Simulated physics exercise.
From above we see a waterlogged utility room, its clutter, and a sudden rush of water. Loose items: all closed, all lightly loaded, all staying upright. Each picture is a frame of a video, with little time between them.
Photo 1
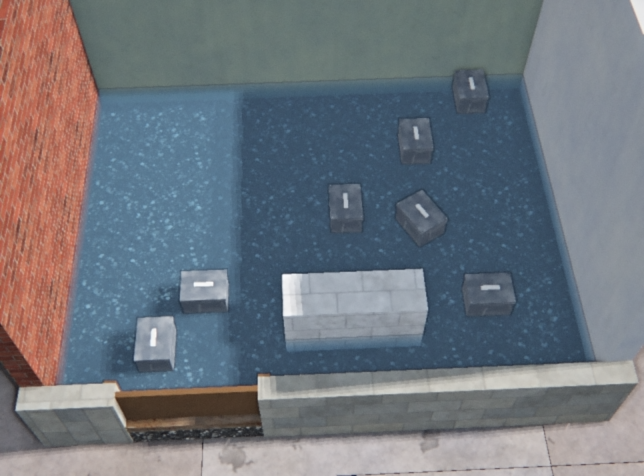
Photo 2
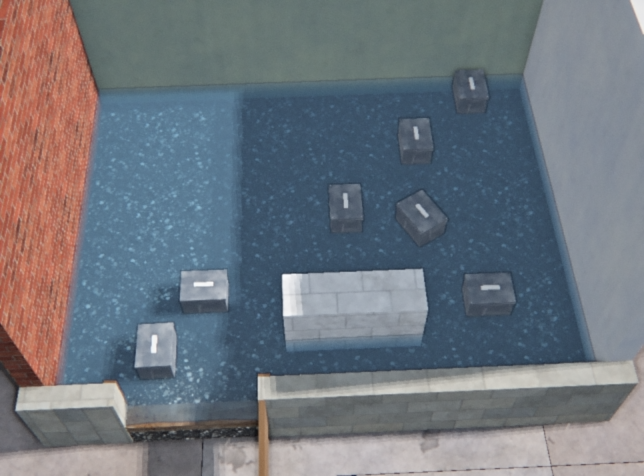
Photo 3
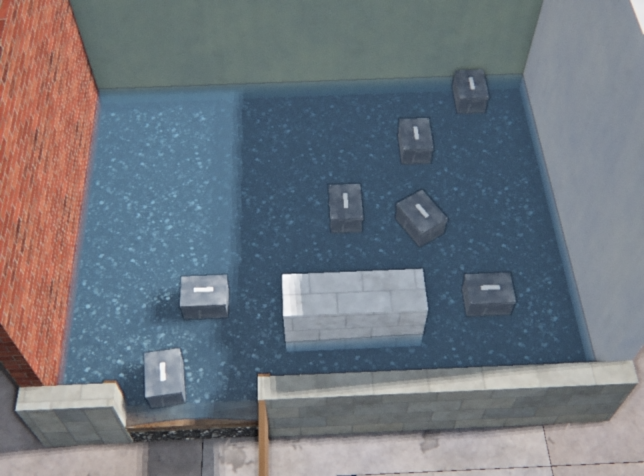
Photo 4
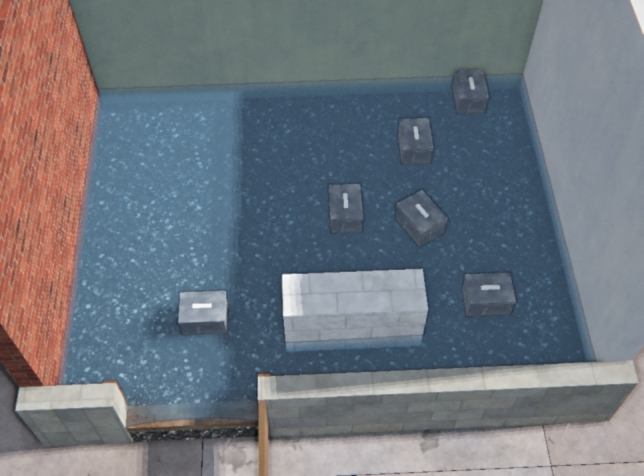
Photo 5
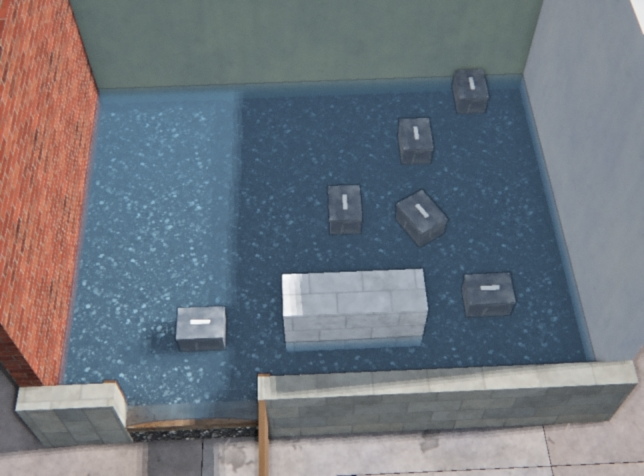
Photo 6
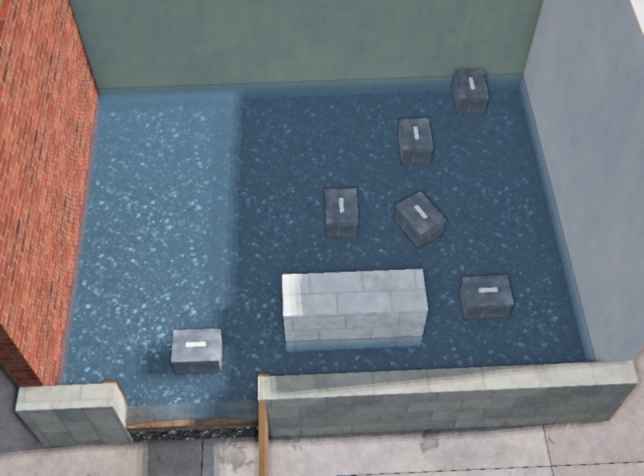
To begin with, seven grey lidded boxes float in a flooded, walled room around a pale block, and a brown gate at the front left swings open. The nearest box drifts to the gap and disappears from view, then another slides toward the front while the rest barely shift.
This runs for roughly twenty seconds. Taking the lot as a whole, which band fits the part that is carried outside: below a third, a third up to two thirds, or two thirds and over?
Result: Mid band.
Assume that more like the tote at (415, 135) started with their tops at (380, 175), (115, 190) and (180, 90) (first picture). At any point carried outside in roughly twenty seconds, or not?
Going through them one by one: Escaped / escaped / remained.
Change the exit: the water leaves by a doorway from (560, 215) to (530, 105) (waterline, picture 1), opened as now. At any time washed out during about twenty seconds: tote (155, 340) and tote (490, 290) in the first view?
Result, in listed order: Not lost / exits.
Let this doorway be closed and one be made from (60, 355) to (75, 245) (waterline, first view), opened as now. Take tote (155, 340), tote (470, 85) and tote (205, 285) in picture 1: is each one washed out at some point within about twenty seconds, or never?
Object one: Leaves; object two: Remains; object three: Leaves.
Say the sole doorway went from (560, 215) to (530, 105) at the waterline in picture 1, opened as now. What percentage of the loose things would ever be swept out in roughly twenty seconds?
Result: 70 per cent.
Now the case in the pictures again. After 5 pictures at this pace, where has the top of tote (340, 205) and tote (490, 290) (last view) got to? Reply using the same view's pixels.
(302, 229) and (471, 312), roughly.
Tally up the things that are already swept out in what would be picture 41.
The number comes to 3.
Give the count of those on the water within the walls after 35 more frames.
So that is 4.
A moment on, 2 of 7 are out; 5 afloat.
Next, 2 of 7 are out; 5 afloat.
Later, 3 of 7 are out; 4 afloat.
In the end, 4 of 7 are out; 3 afloat.
